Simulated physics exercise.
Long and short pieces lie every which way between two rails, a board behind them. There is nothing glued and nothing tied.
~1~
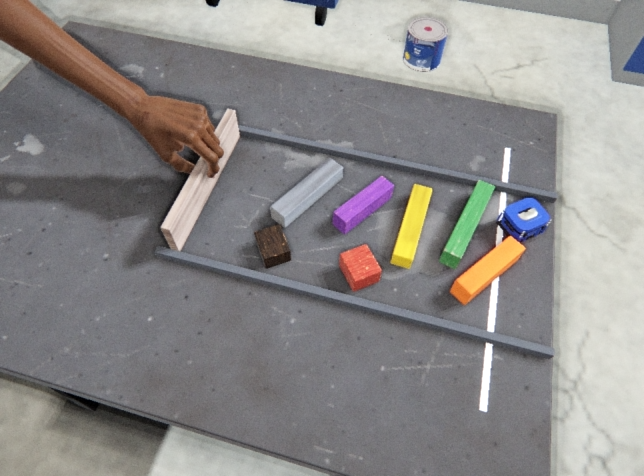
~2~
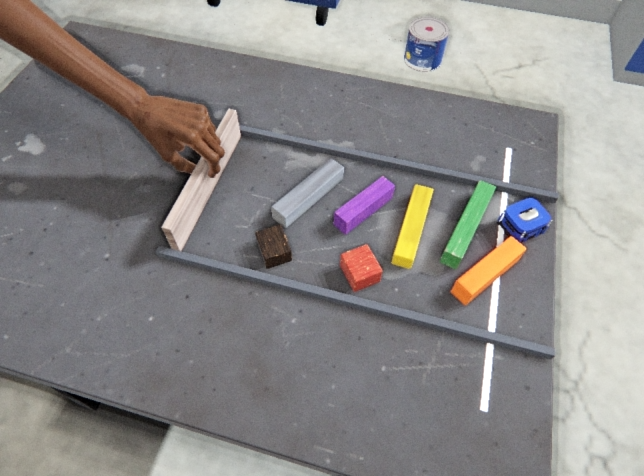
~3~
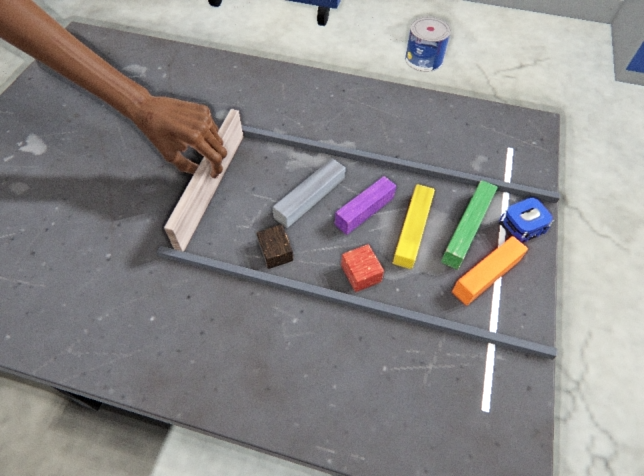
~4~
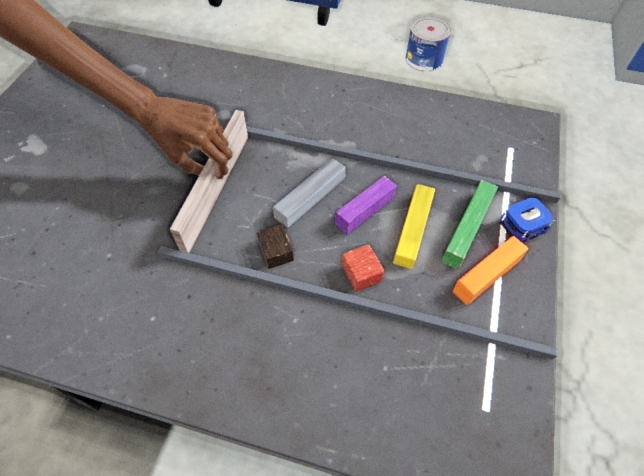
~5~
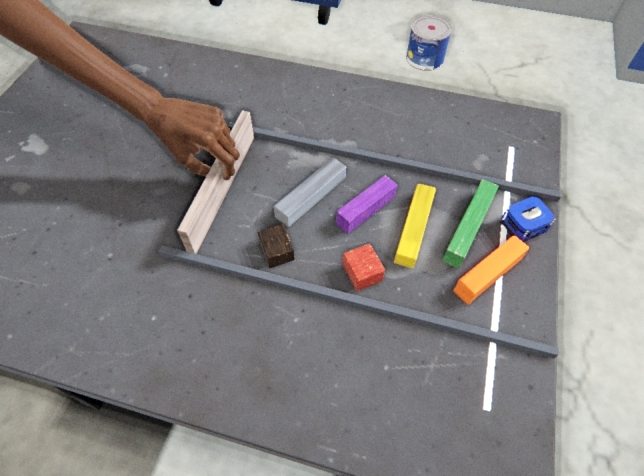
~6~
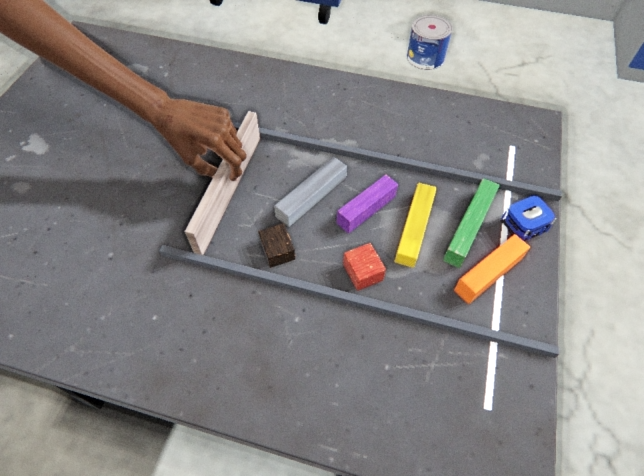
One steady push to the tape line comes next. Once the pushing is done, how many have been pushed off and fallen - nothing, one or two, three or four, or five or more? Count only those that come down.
By then three or four have fallen.
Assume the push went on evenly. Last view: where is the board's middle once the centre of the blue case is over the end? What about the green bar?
At (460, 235) for the blue case; at (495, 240) for the green bar.
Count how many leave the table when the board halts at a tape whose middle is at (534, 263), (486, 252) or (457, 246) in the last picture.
In order: 6, 2 and 0.
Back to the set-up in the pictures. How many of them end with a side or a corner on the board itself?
The number is 2.
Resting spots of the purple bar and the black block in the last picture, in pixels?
Purple bar: (537, 241); black block: (514, 312).
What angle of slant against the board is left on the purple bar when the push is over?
Roughly 0°.
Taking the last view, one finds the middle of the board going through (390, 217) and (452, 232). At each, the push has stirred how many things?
That gives 5 for the first and 8 for the second.
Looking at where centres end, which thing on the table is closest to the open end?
Answer - the yellow stick.
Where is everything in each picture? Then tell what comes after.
The first picture shows blue case (523, 221); orange stick (488, 270); green bar (468, 223); board (205, 177); tape (498, 257).
The second picture shows orange stick (489, 270); grey stick (309, 192).
The third picture shows green bar (470, 224); black block (275, 247).
The fourth picture shows blue case (526, 221); red block (362, 268).
The fifth picture shows orange stick (491, 269); yellow stick (415, 224).
The sixth picture shows blue case (528, 219); orange stick (492, 269); green bar (472, 222); board (227, 180); tape (502, 256).
Early on, none off yet; blue case at rest near (528, 219); orange stick at rest near (492, 269); green bar at rest near (472, 222).
A while later, none off yet; blue case at rest near (528, 219); orange stick moving near (500, 272); green bar travelled a little near (485, 224).
Finally, the number that fall off is three or four; lost, green bar, orange stick and blue case.
